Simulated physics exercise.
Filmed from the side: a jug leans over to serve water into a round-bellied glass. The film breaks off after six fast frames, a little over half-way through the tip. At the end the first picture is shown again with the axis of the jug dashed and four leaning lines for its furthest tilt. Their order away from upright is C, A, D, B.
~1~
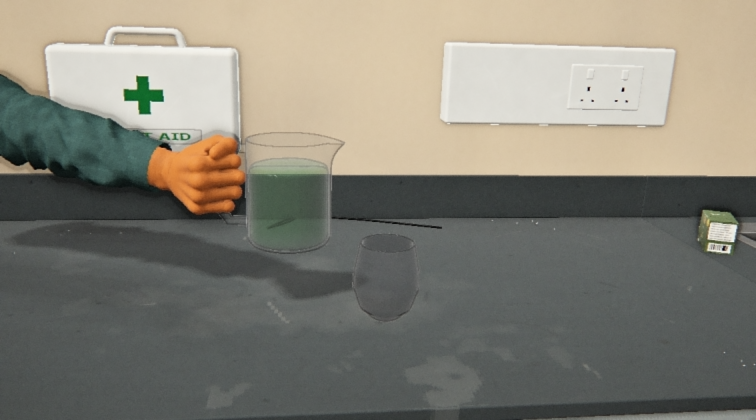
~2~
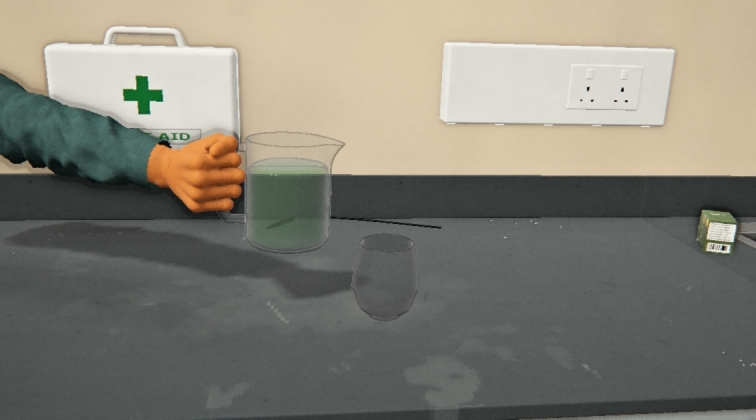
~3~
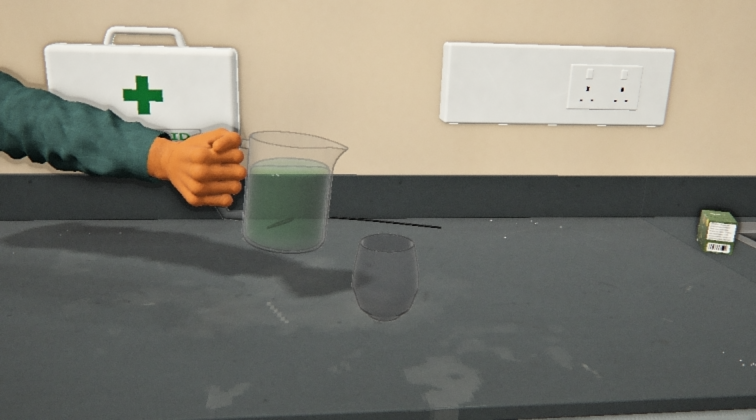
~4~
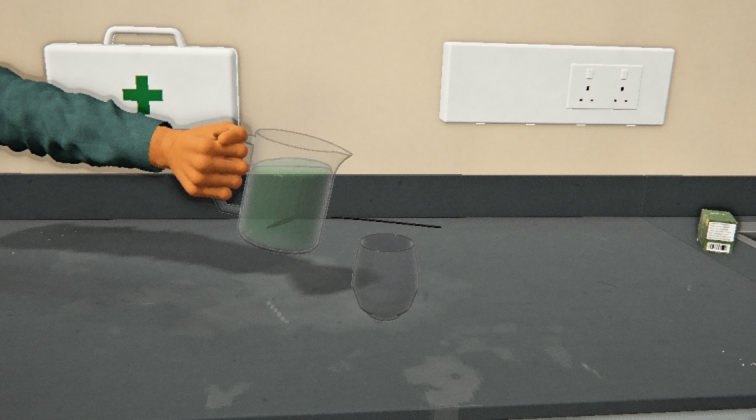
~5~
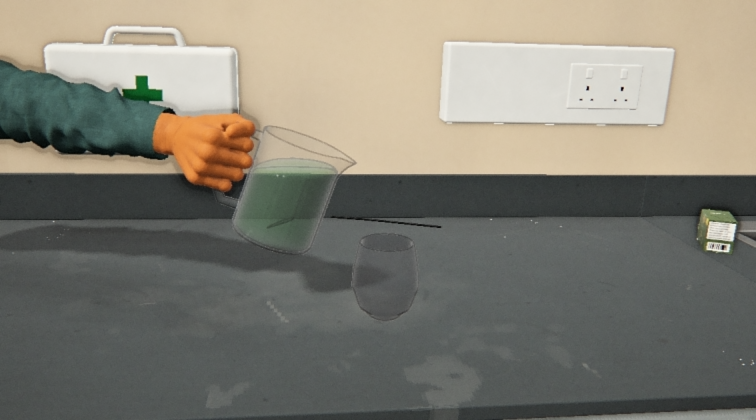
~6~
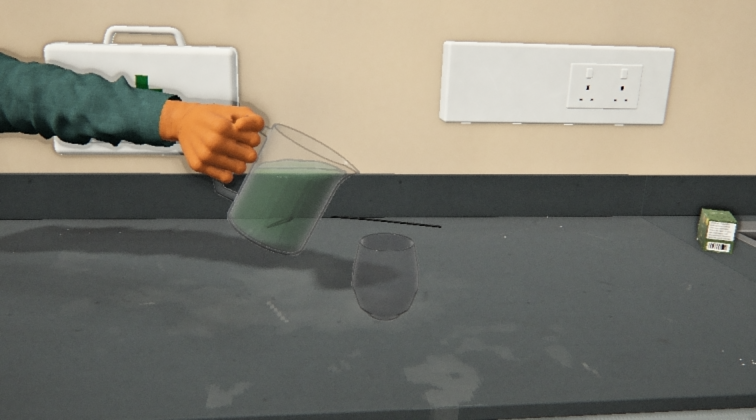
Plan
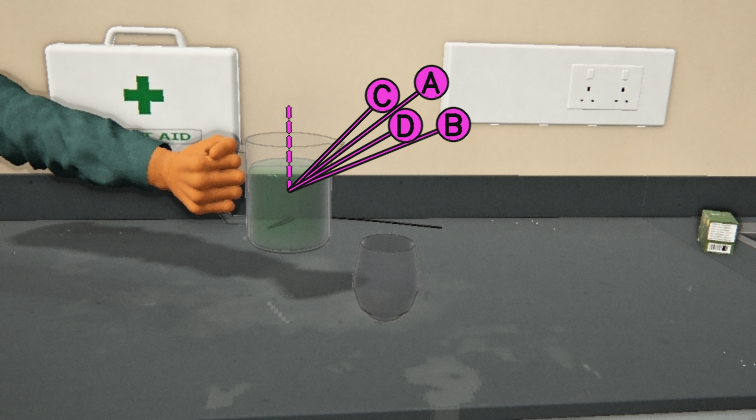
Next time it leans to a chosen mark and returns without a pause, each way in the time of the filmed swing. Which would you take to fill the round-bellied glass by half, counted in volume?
Go for D.
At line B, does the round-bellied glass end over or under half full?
Over half.
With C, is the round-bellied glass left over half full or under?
Under half.
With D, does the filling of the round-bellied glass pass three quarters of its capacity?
No, it does not.
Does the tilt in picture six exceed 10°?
Yes, it does.
On the marked copy, A at (417, 92); B at (437, 131); C at (371, 108); D at (390, 133).
Choosing A, the round-bellied glass ends with about 30 % of what it can hold.
Choosing B, the round-bellied glass ends with about 69 % of what it can hold.
Choosing C, the round-bellied glass ends with about 16 % of what it can hold.
Choosing D, the round-bellied glass ends with about 48 % of what it can hold.
